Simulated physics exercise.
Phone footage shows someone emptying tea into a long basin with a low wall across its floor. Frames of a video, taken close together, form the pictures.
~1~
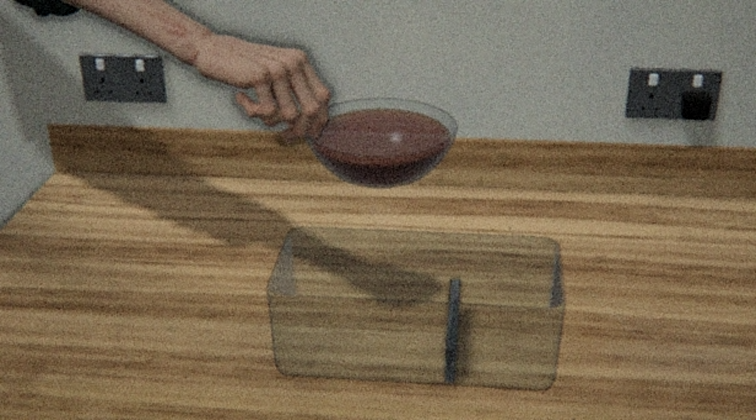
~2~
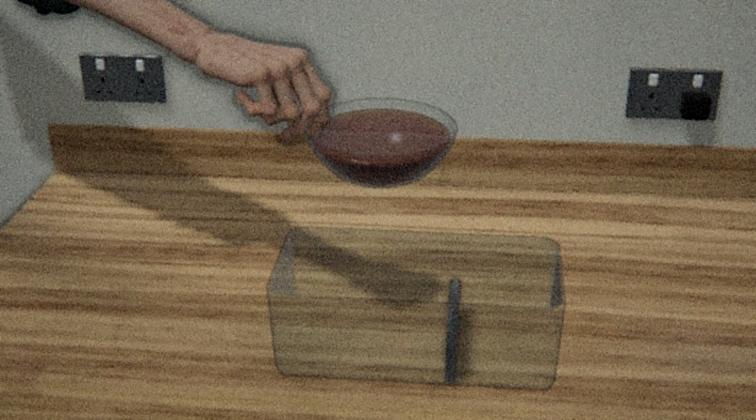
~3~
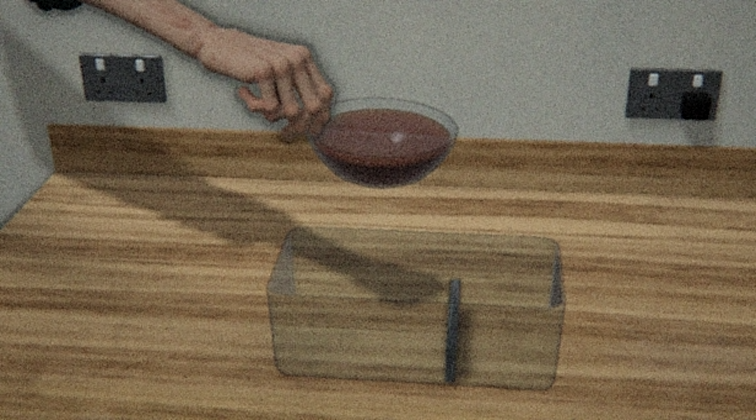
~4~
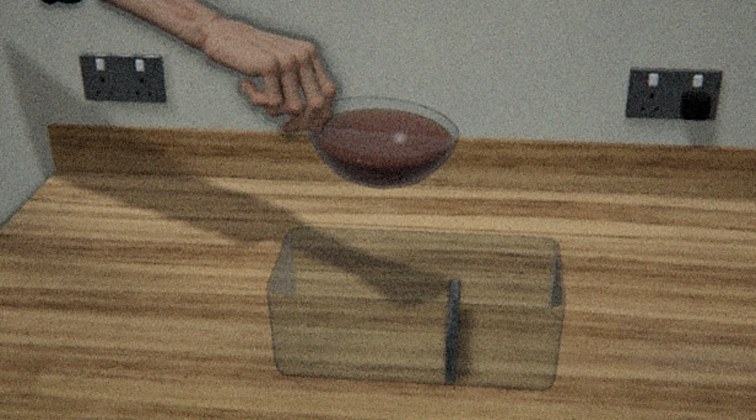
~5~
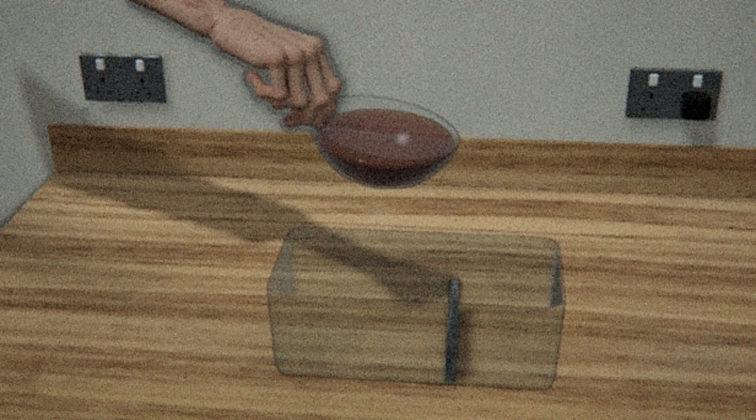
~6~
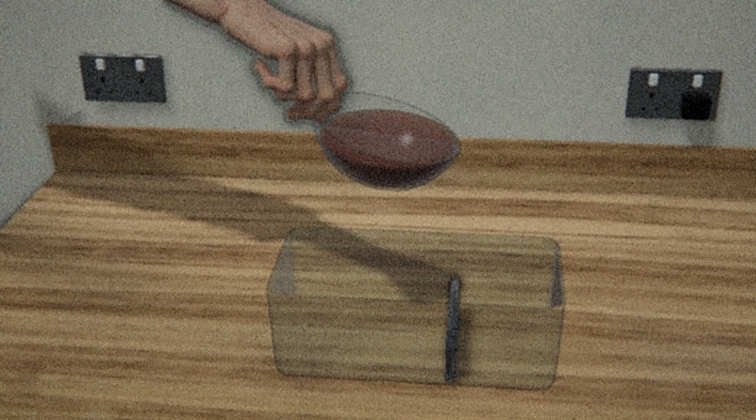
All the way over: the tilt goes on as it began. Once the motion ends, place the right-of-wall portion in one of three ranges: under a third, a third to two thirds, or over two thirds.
Higher than two thirds.
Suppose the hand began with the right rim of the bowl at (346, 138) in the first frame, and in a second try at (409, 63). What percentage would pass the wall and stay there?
Close to 10 % for the first start and close to 65 % for the second.
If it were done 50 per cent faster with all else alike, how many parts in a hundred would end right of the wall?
Share on the right: Some 75 percent.
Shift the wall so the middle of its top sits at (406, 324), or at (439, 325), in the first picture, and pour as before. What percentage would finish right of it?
75 % then 70 %, approximately.
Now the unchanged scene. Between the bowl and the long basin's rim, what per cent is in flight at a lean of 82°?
Something like 40 per cent of it.
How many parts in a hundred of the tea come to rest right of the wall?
That works out to roughly 80 percent.
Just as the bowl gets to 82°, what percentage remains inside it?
10 per cent or so.
A moment on, the bowl is tipped on its side and 11 per cent is still to pour, 0 is left of the wall and 50 right of it.
Next, the bowl is tipped right over and 0 per cent is still to pour, 14 is left of the wall and 83 right of it.
Then the bowl is tipped right over and 0 per cent is still to pour, 16 is left of the wall and 81 right of it.
Later the bowl is tipped right over and 0 per cent is still to pour, 16 is left of the wall and 81 right of it.
Finally, 16 per cent lies left of the wall, 82 right of it and 3 outside.
